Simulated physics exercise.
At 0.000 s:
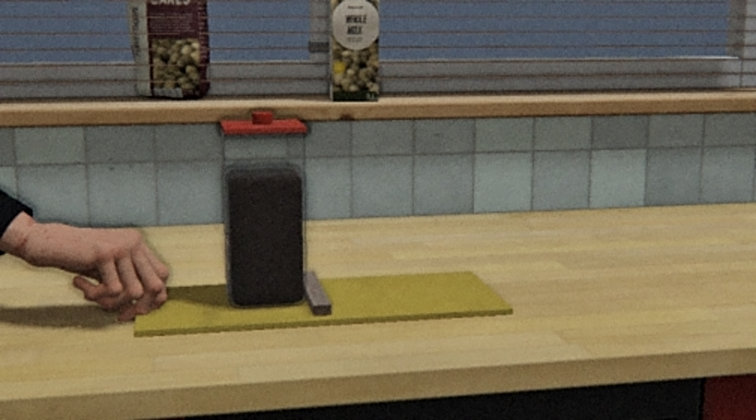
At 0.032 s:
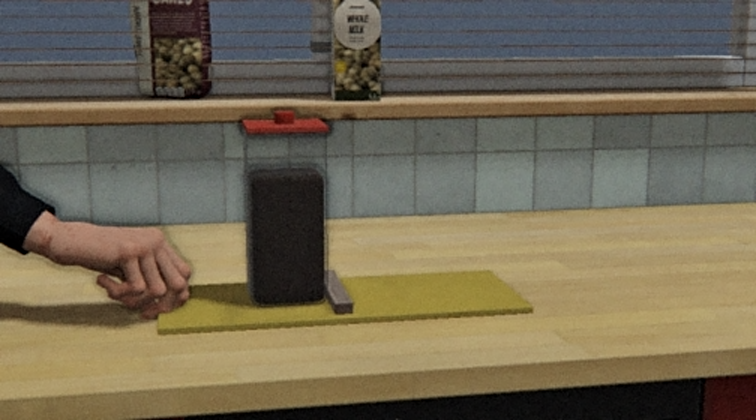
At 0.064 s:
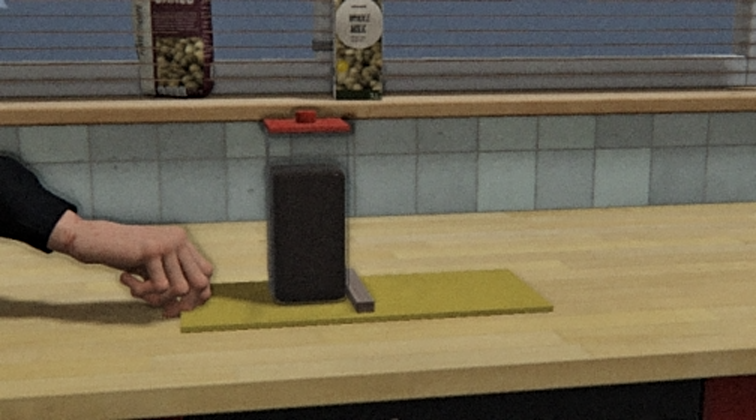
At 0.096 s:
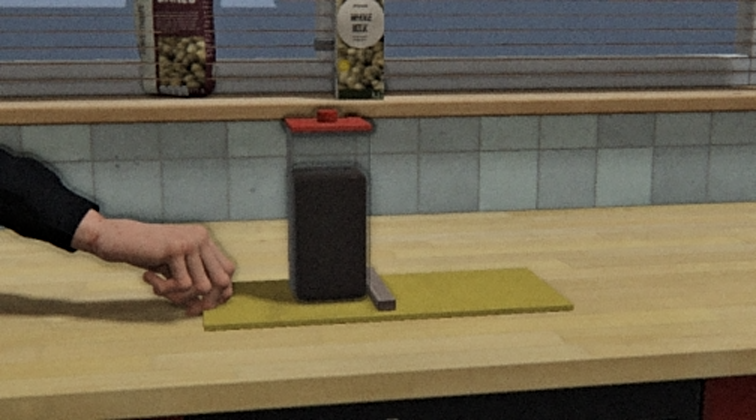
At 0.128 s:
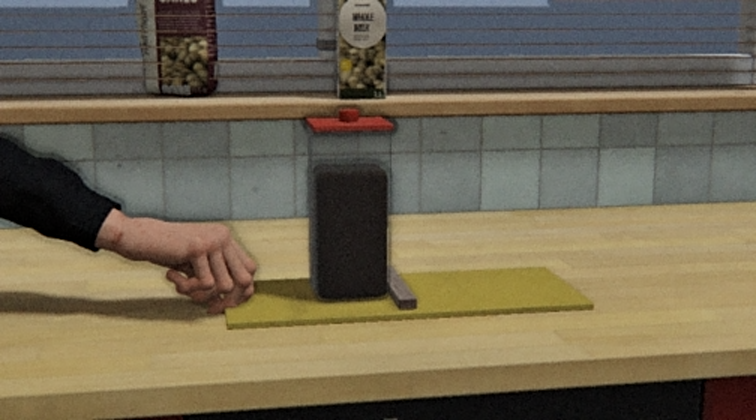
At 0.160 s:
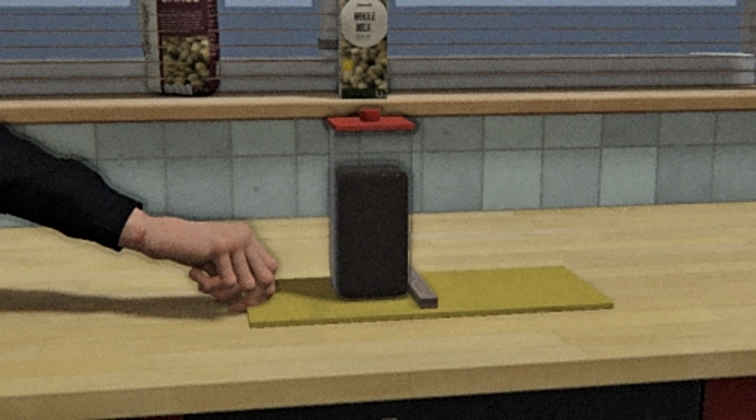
On a light wooden kitchen counter, a hand at the left slid a yellow board steadily to the right, carrying a clear, red-lidded canister of something dark, with a small block beside it.
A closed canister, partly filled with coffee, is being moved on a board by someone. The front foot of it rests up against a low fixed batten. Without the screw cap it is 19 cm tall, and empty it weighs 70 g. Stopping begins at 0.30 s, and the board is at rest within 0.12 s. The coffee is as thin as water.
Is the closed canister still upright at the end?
Yes, it stays up.
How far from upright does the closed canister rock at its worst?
Roughly 9 degrees.
After 0.42 s the board moves at 0.00 m/s; the closed canister leans 6°.
After 0.54 s the closed canister leans 7°.
After 0.70 s the closed canister stands where it began.
After 0.92 s the closed canister stands where it began.
In the end the closed canister stands where it began.
